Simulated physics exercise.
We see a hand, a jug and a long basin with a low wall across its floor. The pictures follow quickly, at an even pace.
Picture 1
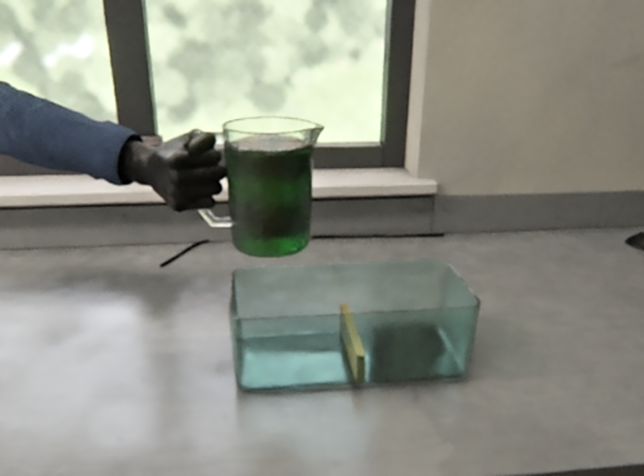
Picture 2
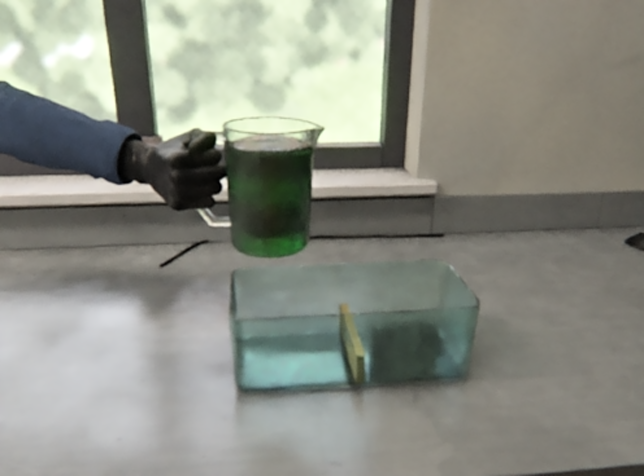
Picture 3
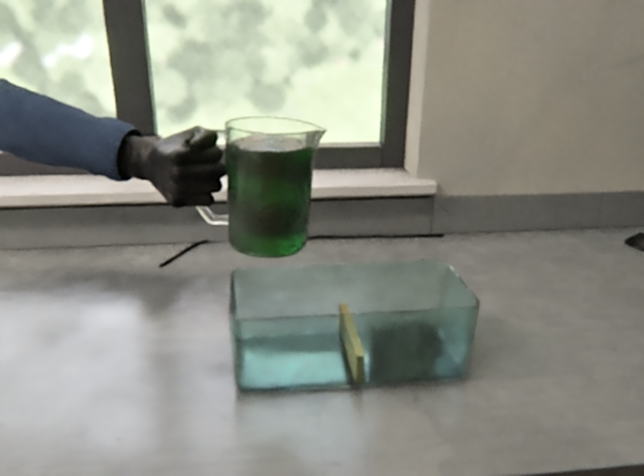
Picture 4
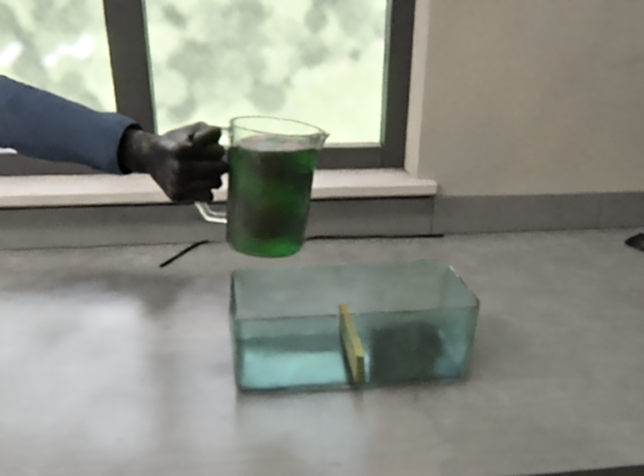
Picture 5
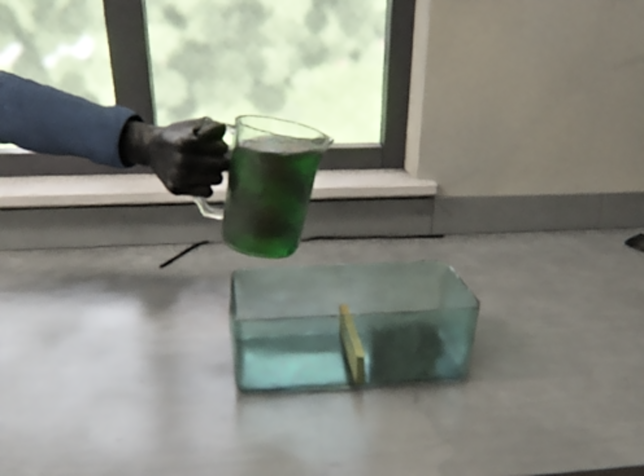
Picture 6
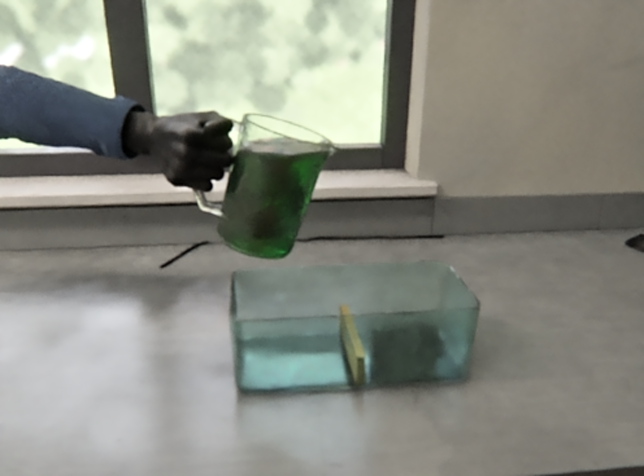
A dark hand holding a glass jug of green liquid above a divided clear basin, gradually tilting it to the right.
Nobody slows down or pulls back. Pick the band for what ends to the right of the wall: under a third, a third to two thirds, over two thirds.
It comes to more than two thirds.
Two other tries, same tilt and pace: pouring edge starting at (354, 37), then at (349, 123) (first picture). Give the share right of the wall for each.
In turn 60 and 85 in a hundred.
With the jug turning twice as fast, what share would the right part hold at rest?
It comes to 80 per cent or so.
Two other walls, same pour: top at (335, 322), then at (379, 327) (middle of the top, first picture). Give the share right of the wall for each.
Roughly 95 per cent, and 50 per cent.
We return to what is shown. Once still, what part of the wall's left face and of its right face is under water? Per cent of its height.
Left about 10, right about 100.
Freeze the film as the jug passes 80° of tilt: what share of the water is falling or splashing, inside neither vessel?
Some 15 per cent.
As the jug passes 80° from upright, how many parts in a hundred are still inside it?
About 80 per cent.
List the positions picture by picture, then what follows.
Tilt 0°; pouring edge (324, 125); surface from (226, 143) to (312, 142); the long basin's rim runs from (231, 293) to (463, 282); the wall's top is at (352, 328), in the first picture.
Tilt 1°; pouring edge (325, 126); surface from (227, 143) to (312, 143), in the second picture.
Tilt 3°; pouring edge (327, 129); surface from (228, 142) to (313, 144), in the third picture.
Tilt 6°; pouring edge (330, 133); surface from (231, 143) to (317, 145), in the fourth picture.
Tilt 11°; pouring edge (335, 138); surface from (234, 146) to (322, 147), in the fifth picture.
Tilt 17°; pouring edge (339, 146); surface from (234, 159) to (328, 148), in the sixth picture.
A moment on, the jug is tipped on its side and 78 per cent is still to pour, 0 is left of the wall and 5 right of it.
Next, the jug is tipped right over and 24 per cent is still to pour, 2 is left of the wall and 55 right of it.
Then the jug is tipped right over and 1 per cent is still to pour, 6 is left of the wall and 90 right of it.
Later the jug is tipped right over and 0 per cent is still to pour, 9 is left of the wall and 90 right of it.
At rest 11 per cent lies left of the wall, 88 right of it and 1 outside.
